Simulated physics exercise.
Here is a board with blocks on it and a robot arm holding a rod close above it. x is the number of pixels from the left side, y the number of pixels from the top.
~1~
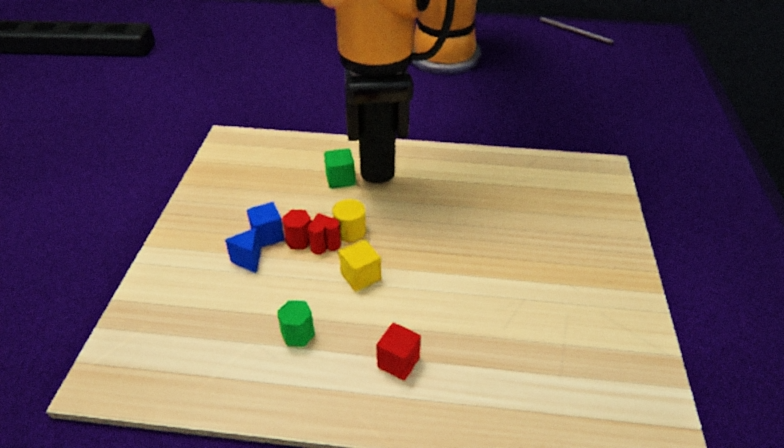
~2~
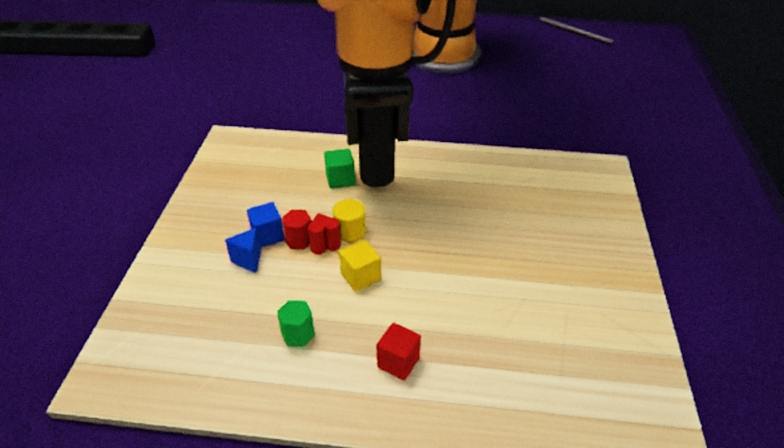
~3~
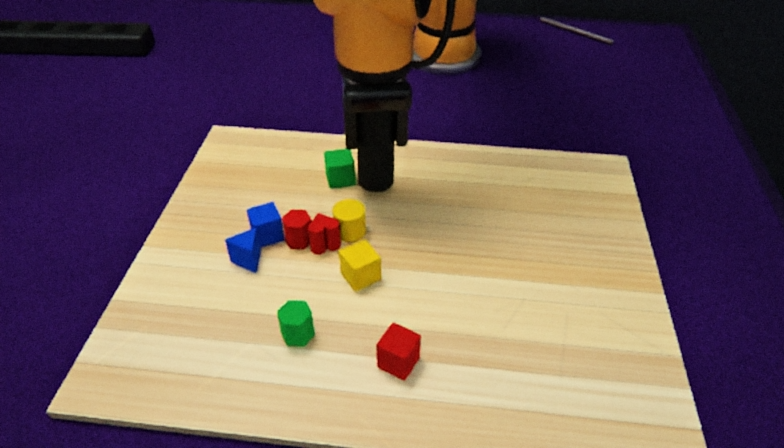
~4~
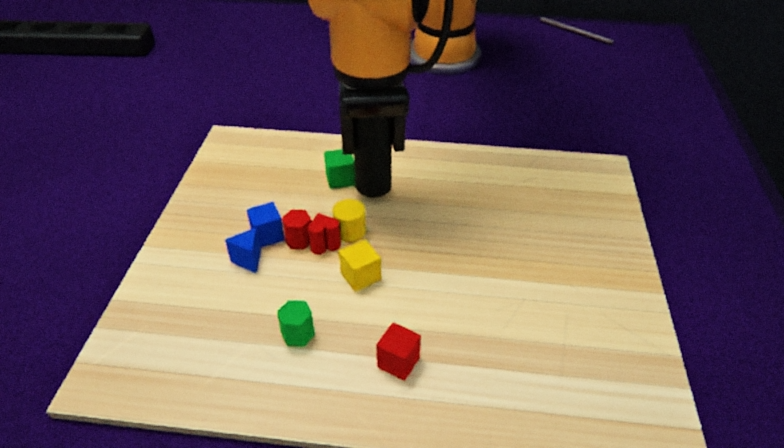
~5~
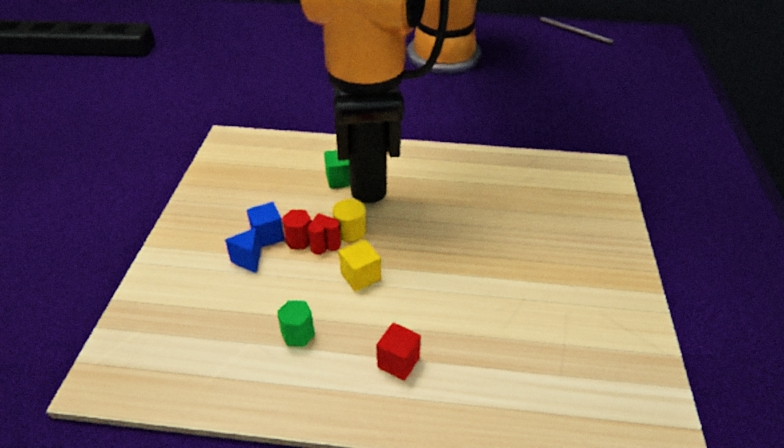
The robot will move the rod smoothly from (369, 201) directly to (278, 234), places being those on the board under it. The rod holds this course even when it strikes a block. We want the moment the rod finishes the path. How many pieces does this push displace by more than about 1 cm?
I expect two blocks to move.
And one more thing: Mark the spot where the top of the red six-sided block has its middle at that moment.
The red six-sided block ends near (285, 232).
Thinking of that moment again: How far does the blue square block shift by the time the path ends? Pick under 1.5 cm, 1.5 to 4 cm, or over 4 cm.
The best fit is 1.5 to 4 cm.
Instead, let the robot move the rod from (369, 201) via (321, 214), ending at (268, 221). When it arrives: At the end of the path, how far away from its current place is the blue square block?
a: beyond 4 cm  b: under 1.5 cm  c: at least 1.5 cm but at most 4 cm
c (at least 1.5 cm but at most 4 cm)
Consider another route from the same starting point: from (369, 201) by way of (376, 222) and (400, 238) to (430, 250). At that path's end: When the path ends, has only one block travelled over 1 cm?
Going by the path, yes.
On the path given first. One third of the way, rod (339, 202); yellow cylinder (347, 212).
Two thirds of the way, rod (308, 212); red six-sided block (293, 222); yellow cylinder (347, 212).
At the end, rod (276, 224); blue square block (240, 221); red six-sided block (285, 232), turned 25° anticlockwise; red heart-shaped block unmoved; yellow cylinder (347, 212).
